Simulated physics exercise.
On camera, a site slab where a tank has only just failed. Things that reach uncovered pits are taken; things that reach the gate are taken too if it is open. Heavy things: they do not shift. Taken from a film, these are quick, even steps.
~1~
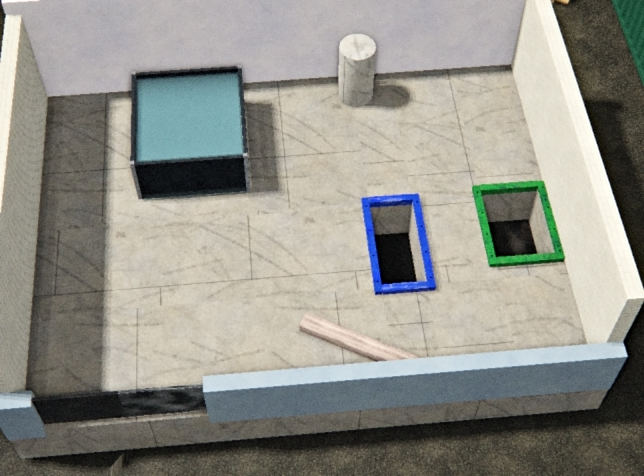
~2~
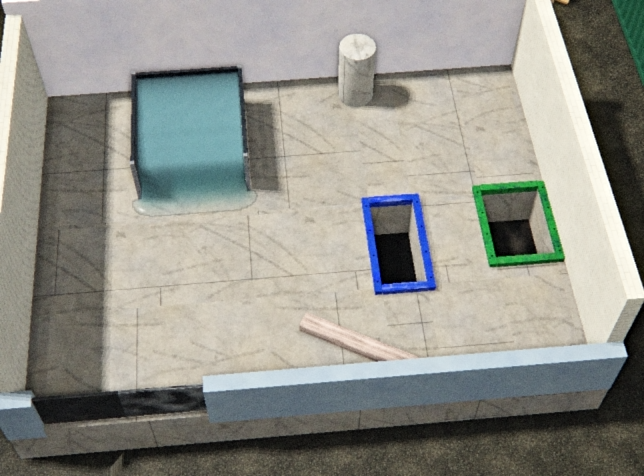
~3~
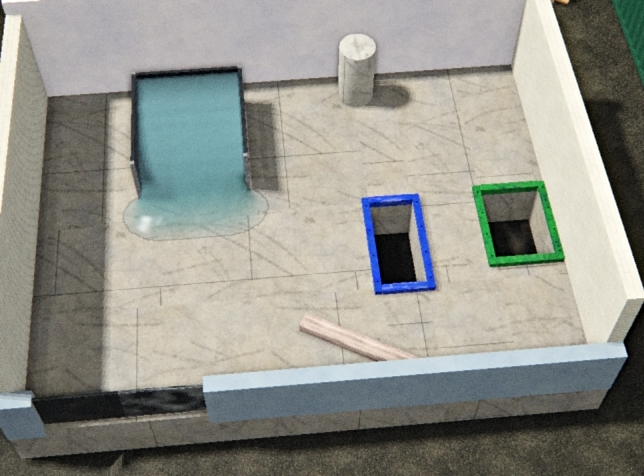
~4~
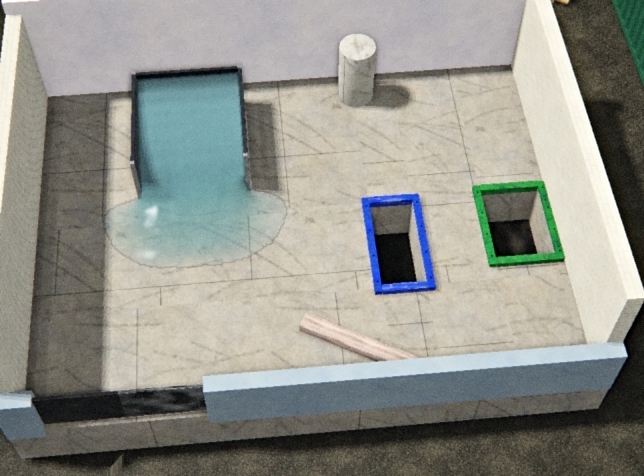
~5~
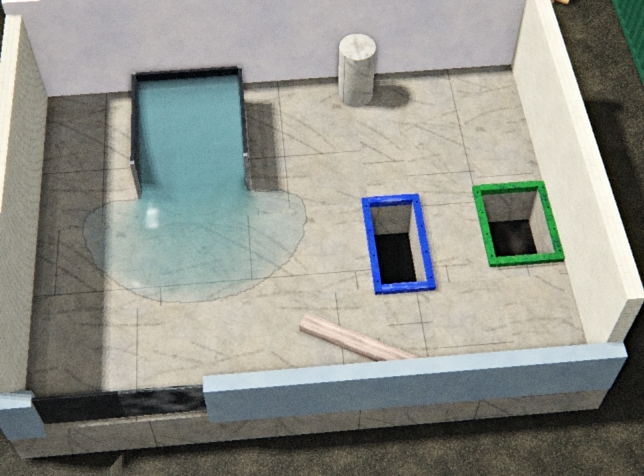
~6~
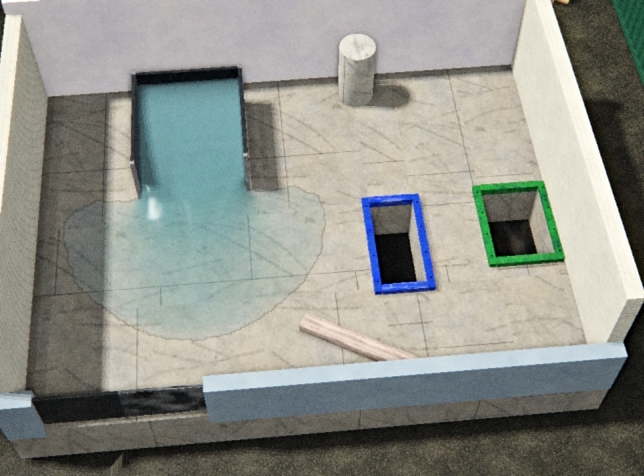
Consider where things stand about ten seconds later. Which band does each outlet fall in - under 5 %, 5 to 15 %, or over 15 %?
Bands: The gate is in the under 5 % band; the blue pit is in the under 5 % band; the green pit is in the under 5 % band.
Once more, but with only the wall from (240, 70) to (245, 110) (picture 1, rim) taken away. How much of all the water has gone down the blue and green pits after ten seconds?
Blue 6 %, green 12 %.
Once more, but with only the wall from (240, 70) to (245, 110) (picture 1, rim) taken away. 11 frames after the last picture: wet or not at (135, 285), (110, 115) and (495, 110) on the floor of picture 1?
The first would be still unwetted, the second still unwetted and the third drenched.
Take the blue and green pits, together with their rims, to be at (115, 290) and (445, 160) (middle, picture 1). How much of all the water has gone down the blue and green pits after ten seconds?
Blue has 12 parts of a hundred and green has 0.
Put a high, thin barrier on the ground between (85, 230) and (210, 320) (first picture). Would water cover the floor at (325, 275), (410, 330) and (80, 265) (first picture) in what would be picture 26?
In the order you listed them: Soaked, soaked, unsoaked.
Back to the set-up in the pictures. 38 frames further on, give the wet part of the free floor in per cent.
Close to 65 percent, by my reckoning.
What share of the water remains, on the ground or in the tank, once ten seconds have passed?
Around 98 percent.
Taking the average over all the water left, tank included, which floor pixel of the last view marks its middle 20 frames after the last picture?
At roughly (214, 309).
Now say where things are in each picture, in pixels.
The first picture shows still water in the water tank at (188, 117).
In the second picture, water pours out at (193, 180) and has run to (252, 193).
In the third picture, water pours out at (193, 183) and has run to (258, 217).
In the fourth picture, the front is at (118, 243), out from the gap at (193, 184).
In the fifth picture, the front is at (156, 296), out from the gap at (193, 184).
In the sixth picture, the front is at (205, 333), out from the gap at (193, 185).
A moment on, water covers 35 % of the floor; the gate 0 %, the blue pit 0 %, the green pit 0 %.
Next, water covers 40 % of the floor; the gate 0 %, the blue pit 0 %, the green pit 0 %.
Then, water covers 50 % of the floor; the gate 0 %, the blue pit 0 %, the green pit 0 %.
Later, water covers 65 % of the floor; the gate 0 %, the blue pit 0 %, the green pit 1 %.
In the end, water covers 90 % of the floor; the gate 0 %, the blue pit 0 %, the green pit 2 %.
